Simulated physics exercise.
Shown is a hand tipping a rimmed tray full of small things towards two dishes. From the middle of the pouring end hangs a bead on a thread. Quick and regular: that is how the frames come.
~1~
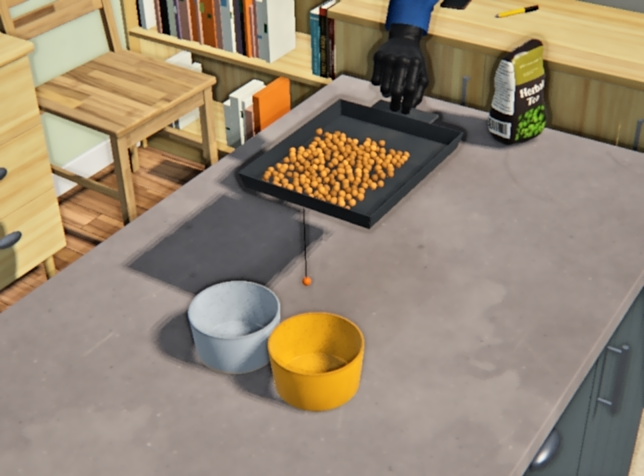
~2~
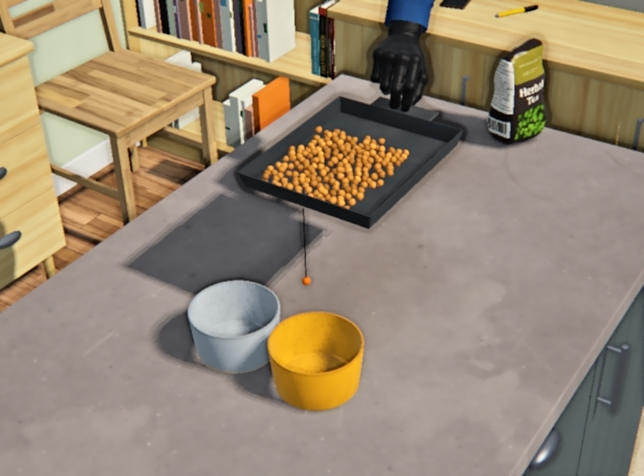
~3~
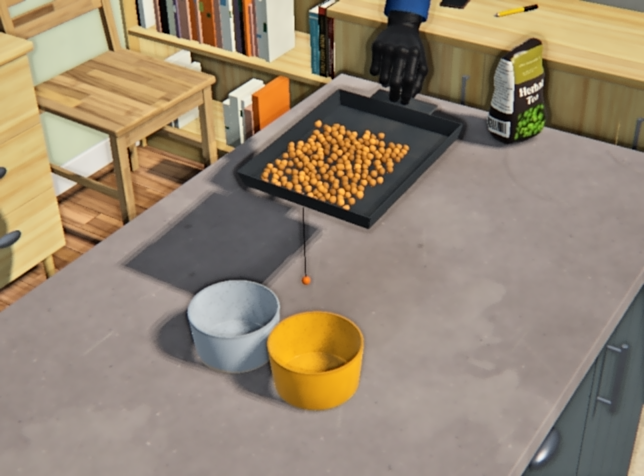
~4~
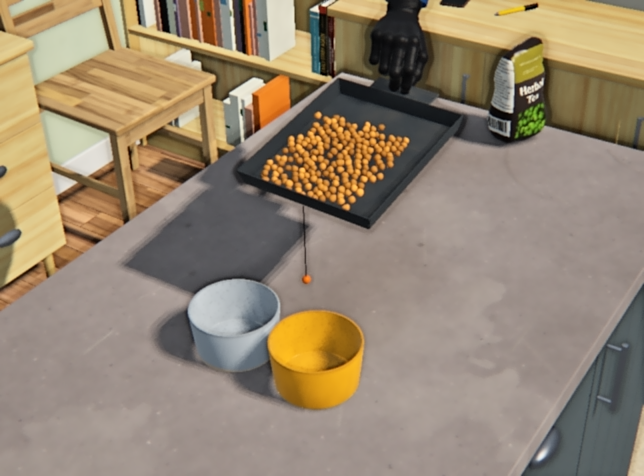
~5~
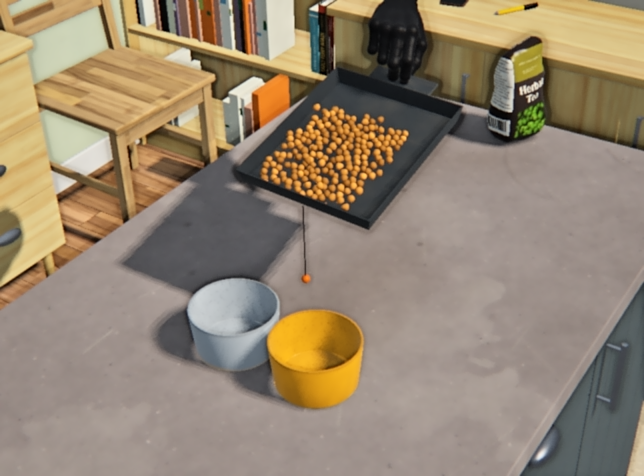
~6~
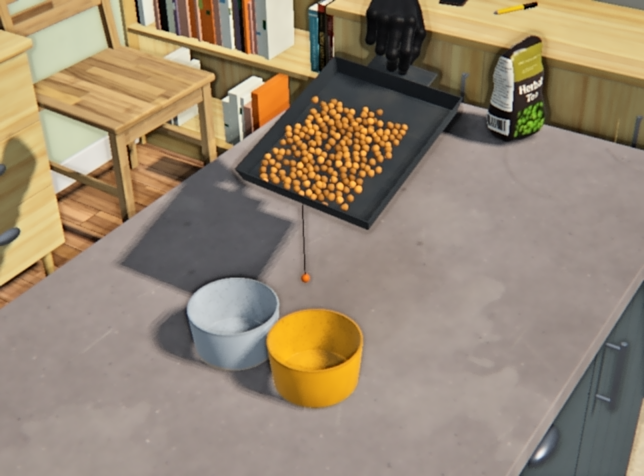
The footage shows a black-gloved hand holding a dark rimmed tray of roasted chickpeas above a grey counter with two dishes, first nearly still, then gradually raising the far side so the tray tilts toward its lower right corner.
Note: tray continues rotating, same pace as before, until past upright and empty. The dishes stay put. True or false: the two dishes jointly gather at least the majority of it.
True, they gather the majority.
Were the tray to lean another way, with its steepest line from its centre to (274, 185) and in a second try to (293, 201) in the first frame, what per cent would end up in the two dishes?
I'd say some 20 in a hundred at first, then 80 in a hundred.
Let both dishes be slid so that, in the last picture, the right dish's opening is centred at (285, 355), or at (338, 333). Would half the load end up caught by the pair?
The dishes end up with the lesser share in the first try and the greater share in the second.
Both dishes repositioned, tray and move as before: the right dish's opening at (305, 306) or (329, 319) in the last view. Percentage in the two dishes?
In order, 50 % and 80 %.
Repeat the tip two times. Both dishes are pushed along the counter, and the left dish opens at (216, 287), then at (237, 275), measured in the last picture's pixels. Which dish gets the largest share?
Well, first the one further right, then the one further right.
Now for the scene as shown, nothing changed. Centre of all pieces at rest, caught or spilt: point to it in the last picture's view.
The centre settles at about (319, 371).
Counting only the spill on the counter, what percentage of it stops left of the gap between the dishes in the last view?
10 per cent, roughly.
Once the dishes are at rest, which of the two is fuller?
The one in question is the right-side one.
Just after the last frame, tray tipped steeply; almost all on the tray; just a few in the air.
A moment on, tray tipped right over; almost all on the tray; just a few in the right dish.
Further on, tray tipped past a quarter turn; roughly half in the right dish; roughly a quarter in the left dish; roughly a third outside both; just a few in the air.
When it is over, tray tipped past a quarter turn; roughly half in the right dish; roughly a quarter in the left dish; roughly a third outside both; just a few in the air.
